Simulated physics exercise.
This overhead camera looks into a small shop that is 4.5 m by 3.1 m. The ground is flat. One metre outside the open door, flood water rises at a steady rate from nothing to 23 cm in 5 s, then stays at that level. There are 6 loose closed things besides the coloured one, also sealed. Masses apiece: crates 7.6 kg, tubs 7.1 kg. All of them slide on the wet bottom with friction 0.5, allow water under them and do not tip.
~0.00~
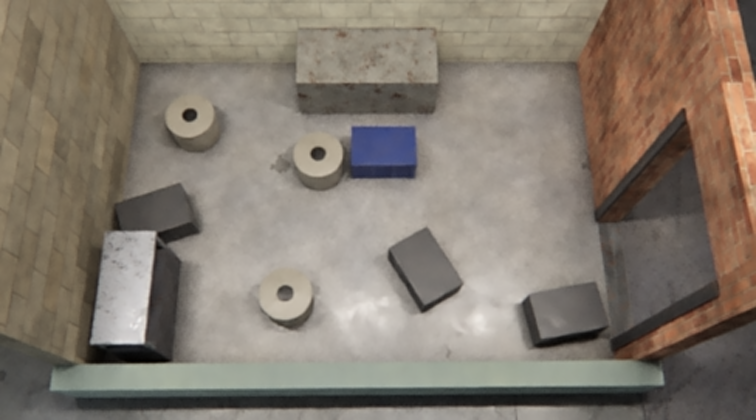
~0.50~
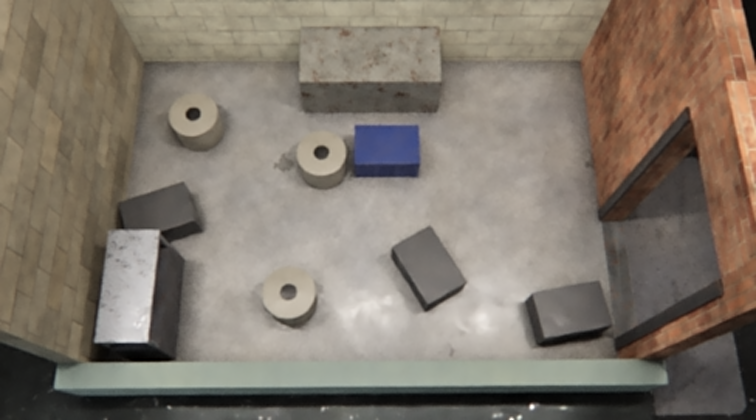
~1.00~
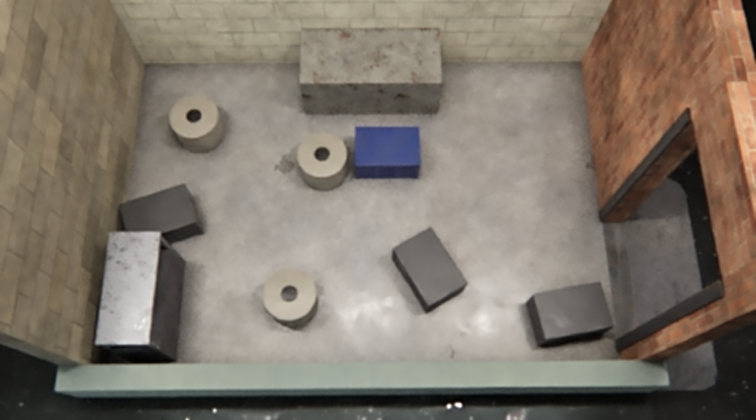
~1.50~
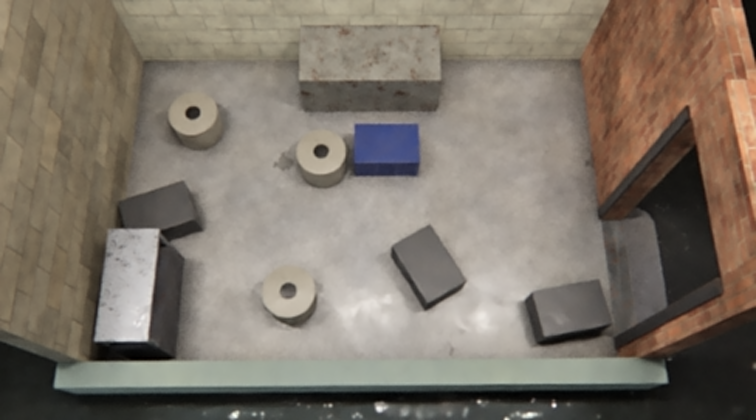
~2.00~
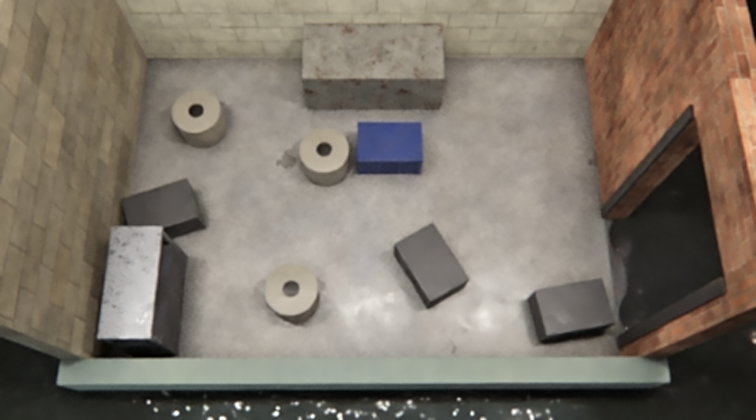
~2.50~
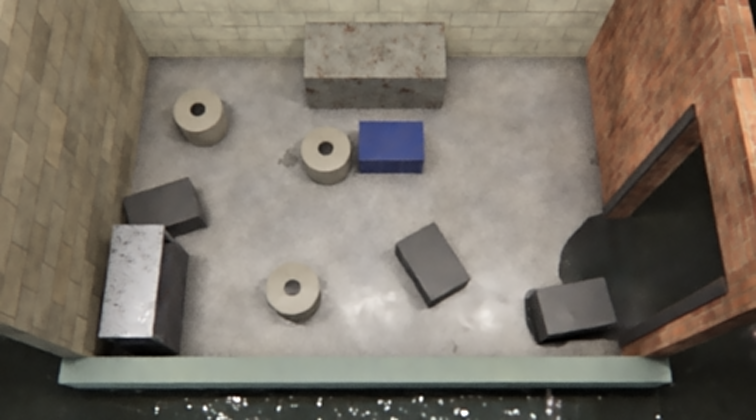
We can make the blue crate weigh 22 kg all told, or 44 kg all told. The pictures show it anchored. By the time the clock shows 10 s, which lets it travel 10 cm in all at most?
Short answer: The lighter one.
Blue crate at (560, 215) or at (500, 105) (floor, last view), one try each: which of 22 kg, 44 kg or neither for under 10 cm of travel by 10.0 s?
At the first spot the heavier mass is required, at the second the lesser mass is plenty.
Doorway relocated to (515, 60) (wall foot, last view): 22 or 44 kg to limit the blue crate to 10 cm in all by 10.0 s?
With that change, the small one suffices.
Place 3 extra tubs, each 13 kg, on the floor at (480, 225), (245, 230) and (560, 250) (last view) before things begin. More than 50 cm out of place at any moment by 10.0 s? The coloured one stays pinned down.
Taking them in turn, the first is beyond the line, the second beyond the line and the third beyond the line.
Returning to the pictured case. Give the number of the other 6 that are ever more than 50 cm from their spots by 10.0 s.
My count gives 6.
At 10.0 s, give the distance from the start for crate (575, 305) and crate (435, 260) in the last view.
In turn: 250 cm, 200 cm.
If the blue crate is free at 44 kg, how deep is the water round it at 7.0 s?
6 cm, roughly.
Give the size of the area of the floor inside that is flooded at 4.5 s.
Roughly 4.5 m2.
After 3.5 s the blue crate would be 0 cm from its start with 22 kg and 0 cm from its start with 44 kg; 0 cm of water round it then.
After 4.5 s the blue crate would be 0 cm from its start with 22 kg and 0 cm from its start with 44 kg; 3 cm of water round it then.
After 7.0 s the blue crate would be 0 cm from its start with 22 kg and 0 cm from its start with 44 kg; 6 cm of water round it then.
After 10.0 s the blue crate would be 0 cm from its start with 22 kg and 0 cm from its start with 44 kg; 6 cm of water round it then.
